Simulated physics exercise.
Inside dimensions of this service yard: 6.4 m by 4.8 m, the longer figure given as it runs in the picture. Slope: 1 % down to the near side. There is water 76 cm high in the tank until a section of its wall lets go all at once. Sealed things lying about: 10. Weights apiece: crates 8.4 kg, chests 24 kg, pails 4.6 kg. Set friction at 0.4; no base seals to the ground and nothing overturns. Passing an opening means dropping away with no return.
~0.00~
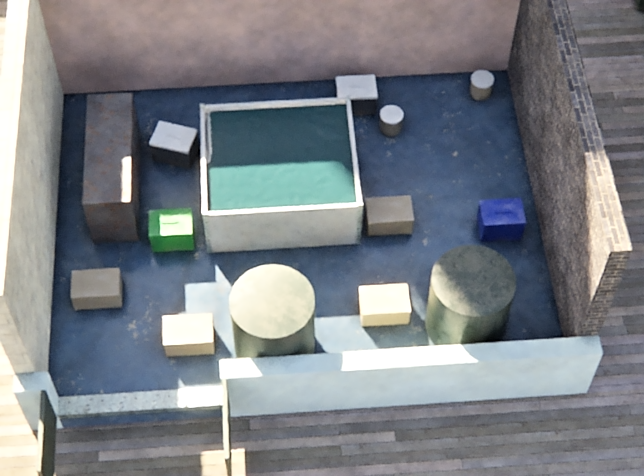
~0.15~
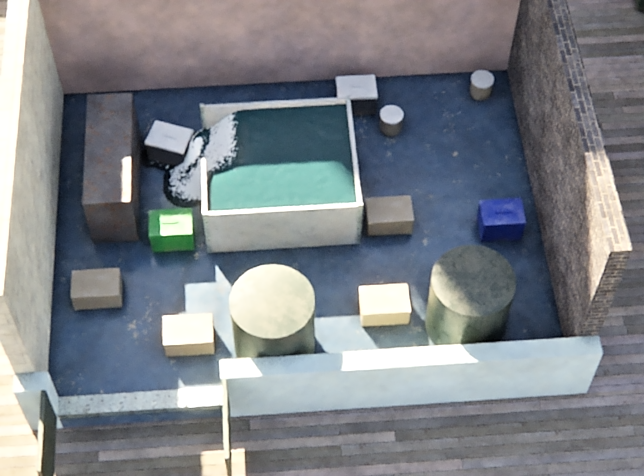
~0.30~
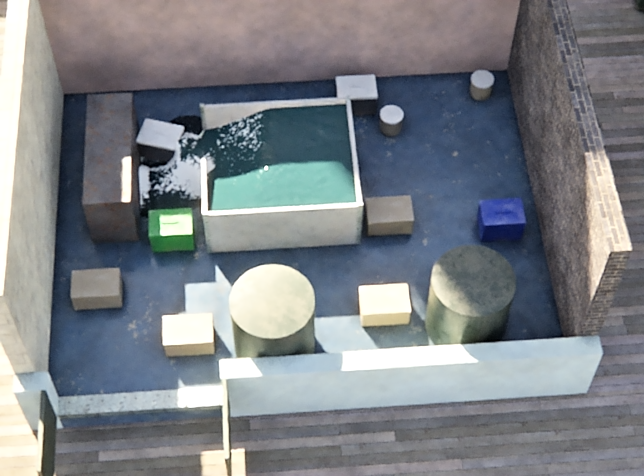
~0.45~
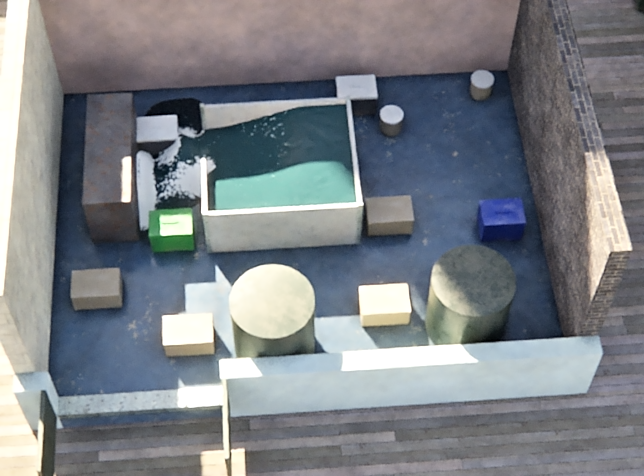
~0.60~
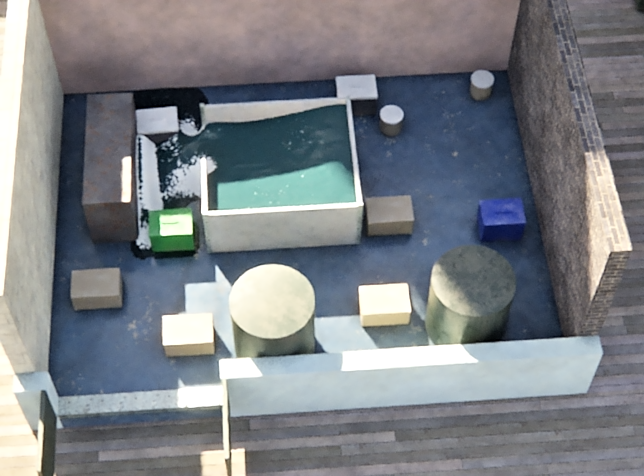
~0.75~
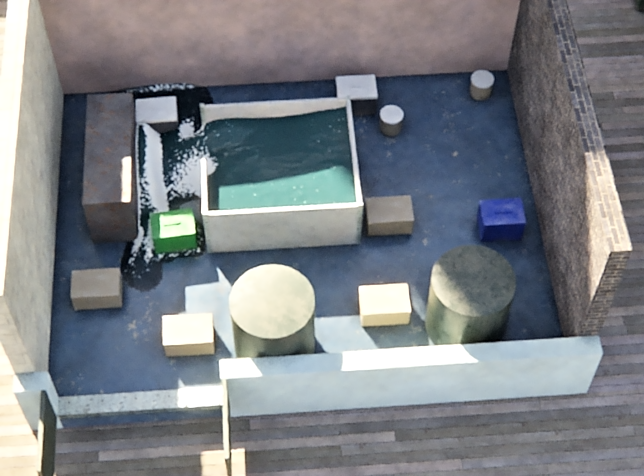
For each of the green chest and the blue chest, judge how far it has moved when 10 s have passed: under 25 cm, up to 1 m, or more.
Green chest: Long move. Blue chest: Almost still.
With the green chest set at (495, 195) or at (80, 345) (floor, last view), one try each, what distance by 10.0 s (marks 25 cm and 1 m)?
Run 1: It remains nearly still. Run 2: It is pushed far off.
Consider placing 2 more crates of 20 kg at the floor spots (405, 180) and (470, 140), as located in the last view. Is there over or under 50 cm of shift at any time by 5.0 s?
Taking them in order, they come out smaller and smaller.
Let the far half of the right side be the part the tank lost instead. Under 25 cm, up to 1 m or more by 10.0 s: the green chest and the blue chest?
The green chest hardly moves, the blue chest is swept away.
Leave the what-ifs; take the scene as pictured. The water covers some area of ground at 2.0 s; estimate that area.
About 14 m2 is covered.
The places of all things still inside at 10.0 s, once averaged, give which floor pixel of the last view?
It works out to somewhere near (419, 216) on the floor.
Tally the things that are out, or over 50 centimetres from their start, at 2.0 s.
At that time I count 3.
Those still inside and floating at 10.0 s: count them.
Then: 2.
After 2.0 s the green chest is near (222, 309), 1.5 m from its start, aground; the blue chest is near (503, 211), 0.0 m from its start, aground; 0 of 10 are out; 1 afloat.
After 4.5 s the green chest has gone out; the blue chest is near (503, 211), 0.0 m from its start, aground; 3 of 10 are out; 0 afloat.
After 7.0 s the green chest has gone out; the blue chest is near (503, 211), 0.0 m from its start, aground; 3 of 10 are out; 2 afloat.
After 10.0 s the green chest has gone out; the blue chest is near (503, 211), 0.0 m from its start, aground; 3 of 10 are out; 2 afloat.
